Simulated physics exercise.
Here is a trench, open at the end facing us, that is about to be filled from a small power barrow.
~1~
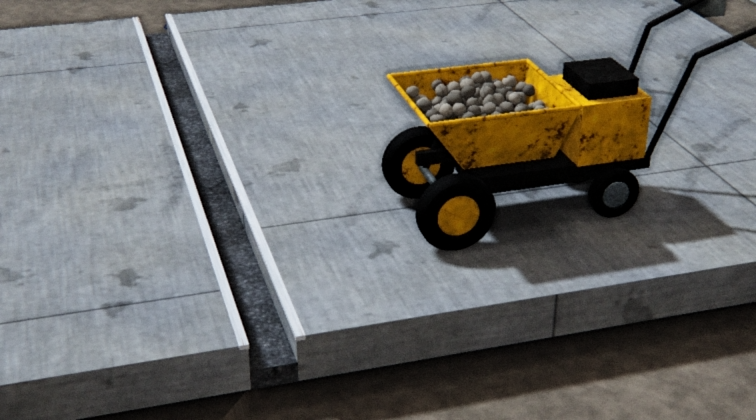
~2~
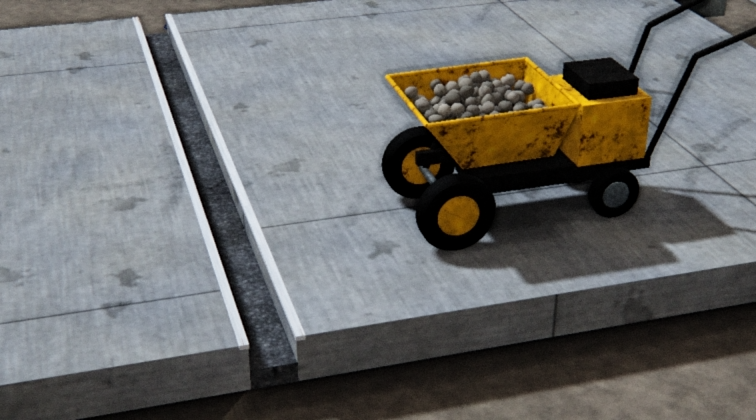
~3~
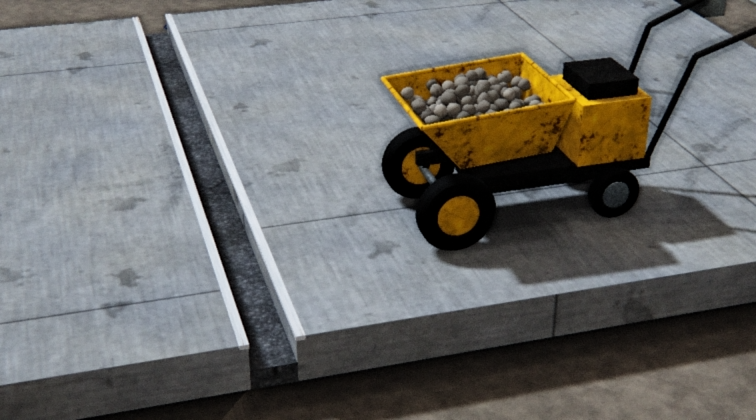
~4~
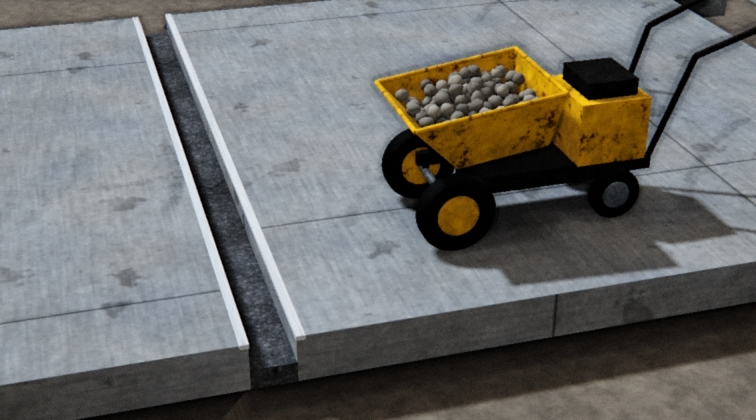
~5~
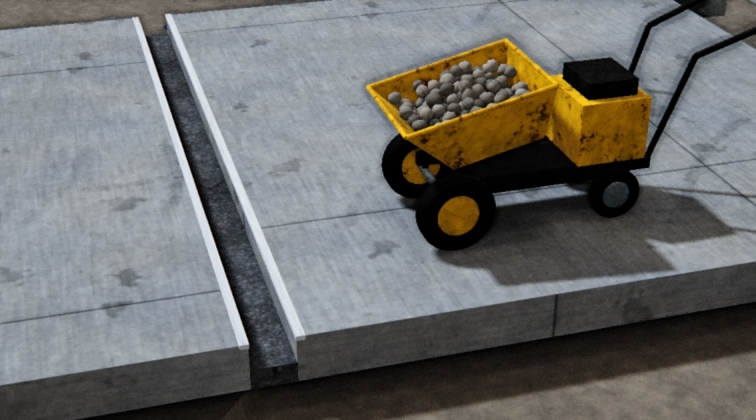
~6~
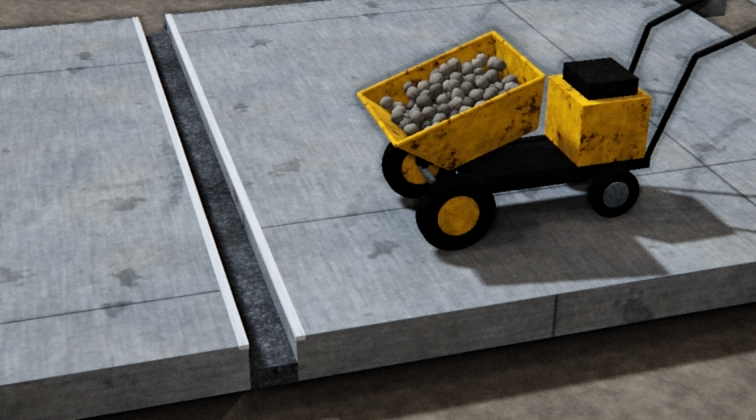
We see a yellow power barrow loaded with rounded grey pebbles standing on concrete slabs to the right of a narrow open trench; its skip, level at first, gradually tilts toward the left while the wheels stay still.
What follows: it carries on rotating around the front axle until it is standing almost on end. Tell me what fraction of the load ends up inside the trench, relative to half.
Inside the trench ends up under half of the load.
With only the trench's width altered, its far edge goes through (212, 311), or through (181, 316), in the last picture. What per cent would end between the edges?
About 30 %, then 30 %.
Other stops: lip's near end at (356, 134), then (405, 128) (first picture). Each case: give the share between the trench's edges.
Close to 70 in a hundred, and close to 40 in a hundred.
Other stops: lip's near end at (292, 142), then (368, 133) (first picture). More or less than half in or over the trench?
With the lip at the first place the share is short of one half; at the second place it is beyond one half.
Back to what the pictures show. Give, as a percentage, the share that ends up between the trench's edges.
Result: Some 30 % of the load.
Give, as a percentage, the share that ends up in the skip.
Something like 5 in every hundred.
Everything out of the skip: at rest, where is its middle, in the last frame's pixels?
Somewhere close to (288, 238) in the last picture.
Soon after the last picture, skip tipped steeply; all in the skip.
A little later, skip tipped steeply; most in the skip; about a quarter short of the trench; a stray few falling.
Later still, skip tipped right over; a small part in the skip; about two thirds short of the trench; about a quarter in or heaped over the trench.
By the end, skip tipped right over; a small part in the skip; about two thirds short of the trench; about a quarter in or heaped over the trench; none beyond it.
